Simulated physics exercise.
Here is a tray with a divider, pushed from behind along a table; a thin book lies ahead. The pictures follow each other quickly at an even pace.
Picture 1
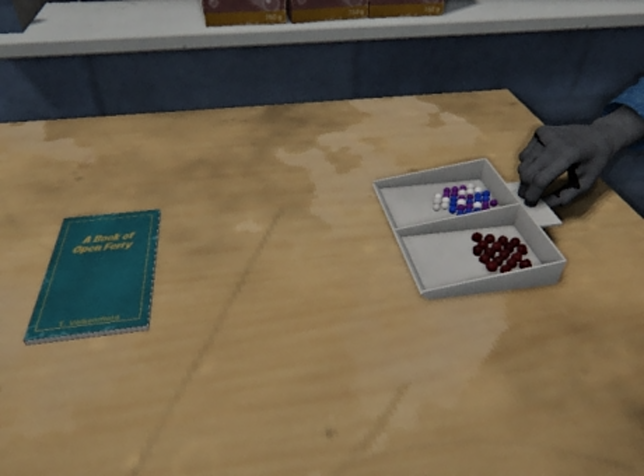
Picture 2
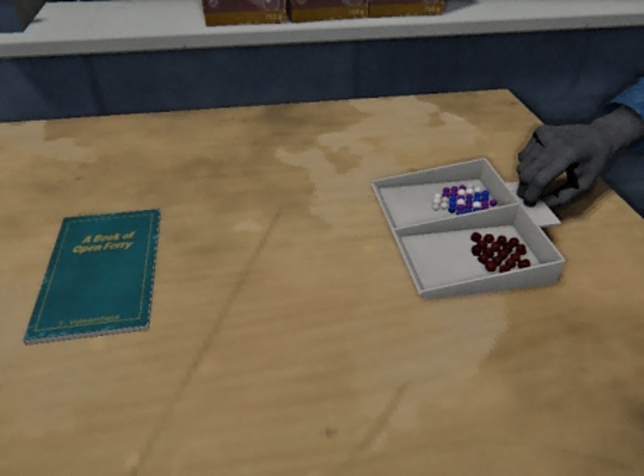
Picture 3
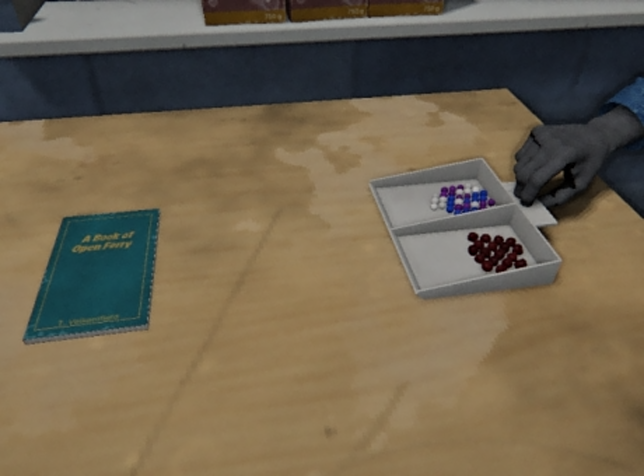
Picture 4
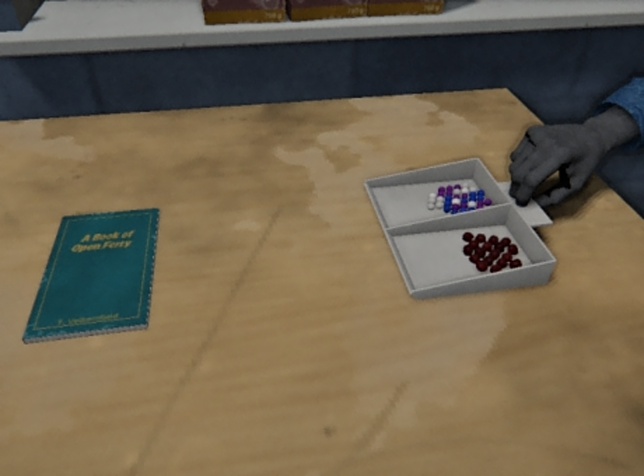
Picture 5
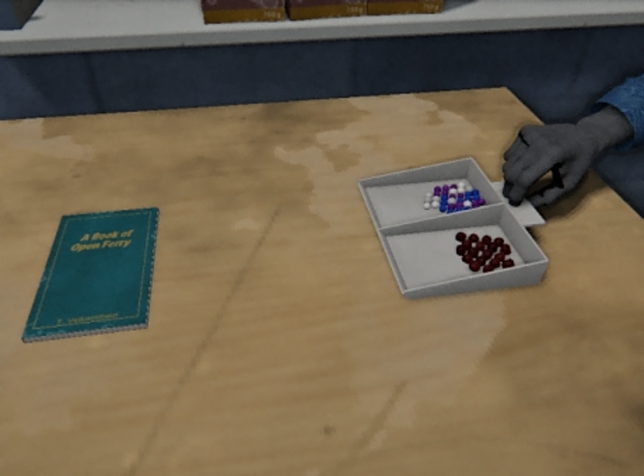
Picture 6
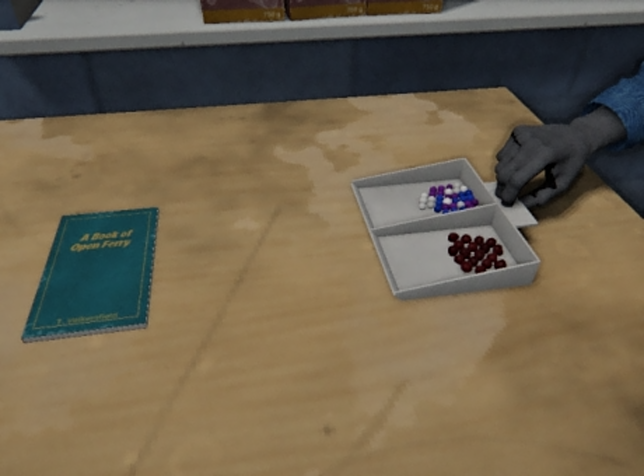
The clip shows a hand beside a divided tray holding dark red dried cherries and small round plastic beads; the tray rests briefly, then the hand pushes it slightly left along a wooden table toward a thin green book.
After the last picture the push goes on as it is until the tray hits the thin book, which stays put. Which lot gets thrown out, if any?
Front lot: It is held by the rim. Back lot: It is held by the rim.
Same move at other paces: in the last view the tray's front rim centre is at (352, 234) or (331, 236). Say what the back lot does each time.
In the first try it remains inside; in the second it keeps within its part.
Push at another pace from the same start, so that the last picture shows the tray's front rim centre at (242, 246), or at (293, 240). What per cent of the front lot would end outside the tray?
In turn 30 and 0 in a hundred.
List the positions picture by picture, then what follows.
The first frame shows front rim at (394, 232), at rest; thin book at (94, 297); front lot at (504, 255), a few dried cherries; back lot at (462, 198), some round plastic beads.
The second frame shows front rim at (393, 232), hardly any of the way covered; back lot at (461, 198).
The third frame shows front rim at (390, 232), hardly any of the way covered; front lot at (499, 254).
The fourth frame shows front rim at (385, 232), hardly any of the way covered; back lot at (457, 198).
The fifth frame shows front rim at (378, 232), a small part of the way covered; front lot at (487, 254).
The sixth frame shows front rim at (370, 232), a small part of the way covered; thin book at (92, 295); front lot at (479, 255); back lot at (448, 197).
Then, 0.70 s after the last picture, tray still sliding, front rim near (271, 243); front lot all inside; back lot all inside.
Then, 1.49 s after the last picture, tray stopped at the thin book; front lot all inside; back lot all inside.
Then, 1.70 s after the last picture, tray stopped at the thin book; front lot all inside; back lot all inside, moved towards the front rim.
At rest, tray stopped at the thin book; front lot all inside; back lot all inside, moved towards the front rim.
